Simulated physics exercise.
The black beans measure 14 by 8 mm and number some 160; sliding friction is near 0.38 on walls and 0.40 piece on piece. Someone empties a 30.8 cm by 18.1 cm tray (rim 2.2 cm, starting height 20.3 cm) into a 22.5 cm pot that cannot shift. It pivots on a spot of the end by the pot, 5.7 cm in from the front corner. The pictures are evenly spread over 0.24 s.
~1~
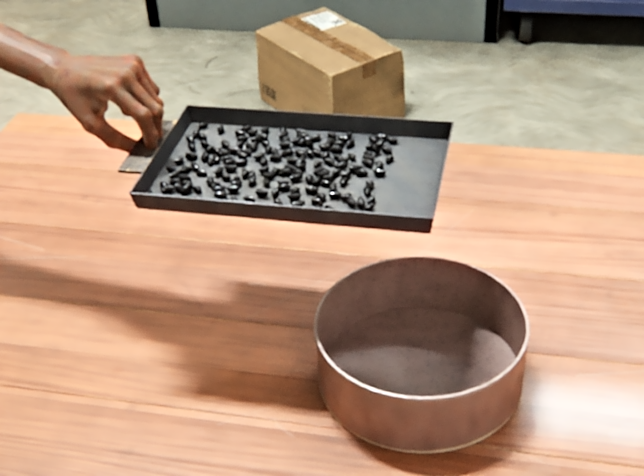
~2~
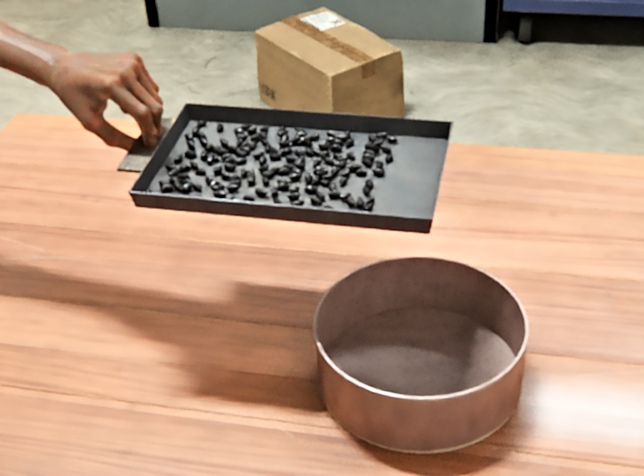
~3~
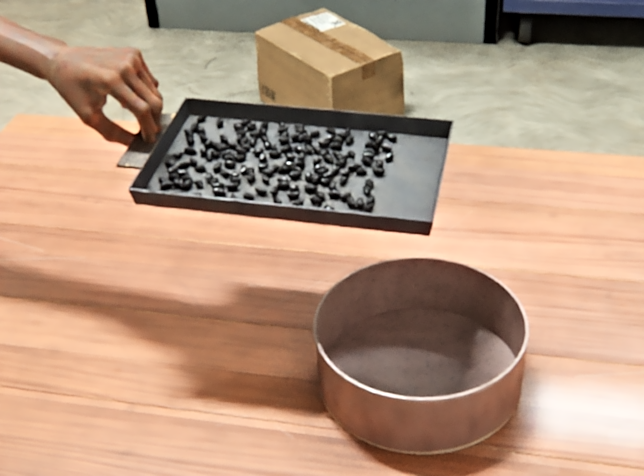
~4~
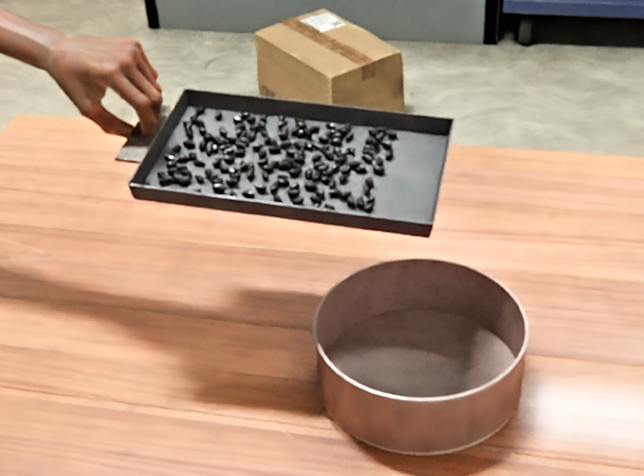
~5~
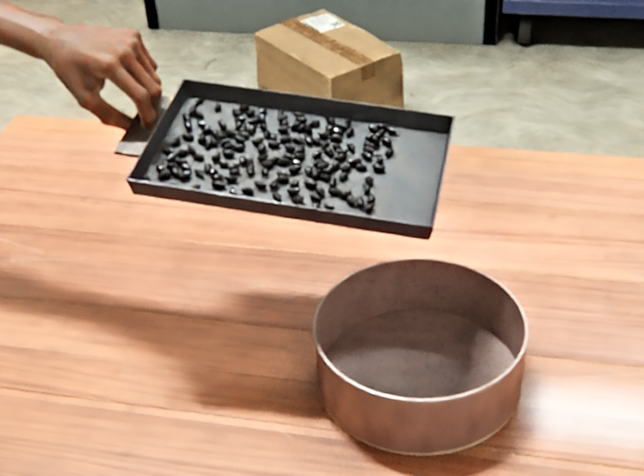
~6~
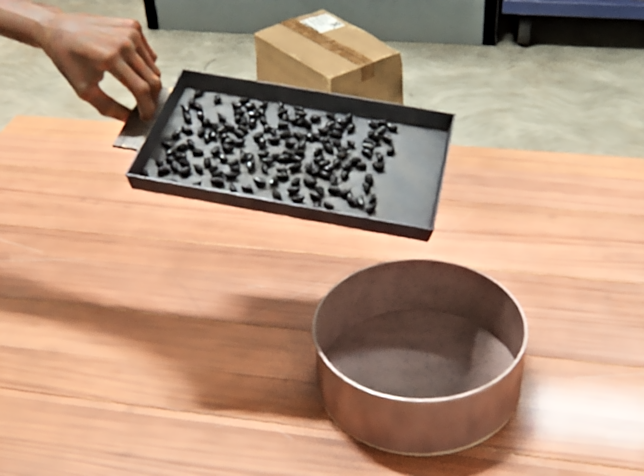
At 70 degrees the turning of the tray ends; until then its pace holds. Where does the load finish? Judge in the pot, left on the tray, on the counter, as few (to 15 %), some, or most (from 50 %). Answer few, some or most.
Pot most, tray some, counter few.
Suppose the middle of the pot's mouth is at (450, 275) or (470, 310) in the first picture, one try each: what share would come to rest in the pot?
About 25 and 60 per cent.
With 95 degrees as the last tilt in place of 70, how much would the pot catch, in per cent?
It would be near 100 per cent.
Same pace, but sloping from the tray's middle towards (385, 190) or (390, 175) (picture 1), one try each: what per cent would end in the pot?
Some 30 and 5 per cent.
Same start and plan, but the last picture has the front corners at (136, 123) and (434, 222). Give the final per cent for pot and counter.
Pot 35, counter 20.
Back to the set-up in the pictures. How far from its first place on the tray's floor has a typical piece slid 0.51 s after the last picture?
Some 8 cm.
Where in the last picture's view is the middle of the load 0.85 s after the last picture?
Around (377, 205).
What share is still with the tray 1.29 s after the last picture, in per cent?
Some 75 per cent of the load.
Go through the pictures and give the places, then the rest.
Tray tilt 0 degrees, front corners at (134, 191) and (430, 216); middle of the pieces at (275, 171); pot at (421, 321), in the first picture.
Tray tilt 1 degrees, front corners at (133, 190) and (429, 216); middle of the pieces at (275, 170), in the second picture.
Tray tilt 2 degrees, front corners at (133, 187) and (430, 218); middle of the pieces at (275, 168), in the third picture.
Tray tilt 5 degrees, front corners at (132, 183) and (430, 221), lowest corner right front; middle of the pieces at (274, 164), in the fourth picture.
Tray tilt 8 degrees, front corners at (131, 178) and (430, 224), lowest corner right front; middle of the pieces at (274, 160), in the fifth picture.
Tray tilt 10 degrees, front corners at (130, 172) and (430, 226), lowest corner right front; middle of the pieces at (275, 156); pot at (419, 323), in the sixth picture.
Then, 0.51 s after the last picture, tilt 38 degrees; the tray holds 100 %, the pot 0 %.
Then, 0.85 s after the last picture, tilt 57 degrees; the tray holds 100 %, the pot 0 %.
Then, 1.29 s after the last picture, tilt 70 degrees; the tray holds 75 %, the pot 15 %.
In the end, pot 70 %, tray 30 %, counter 0 %.
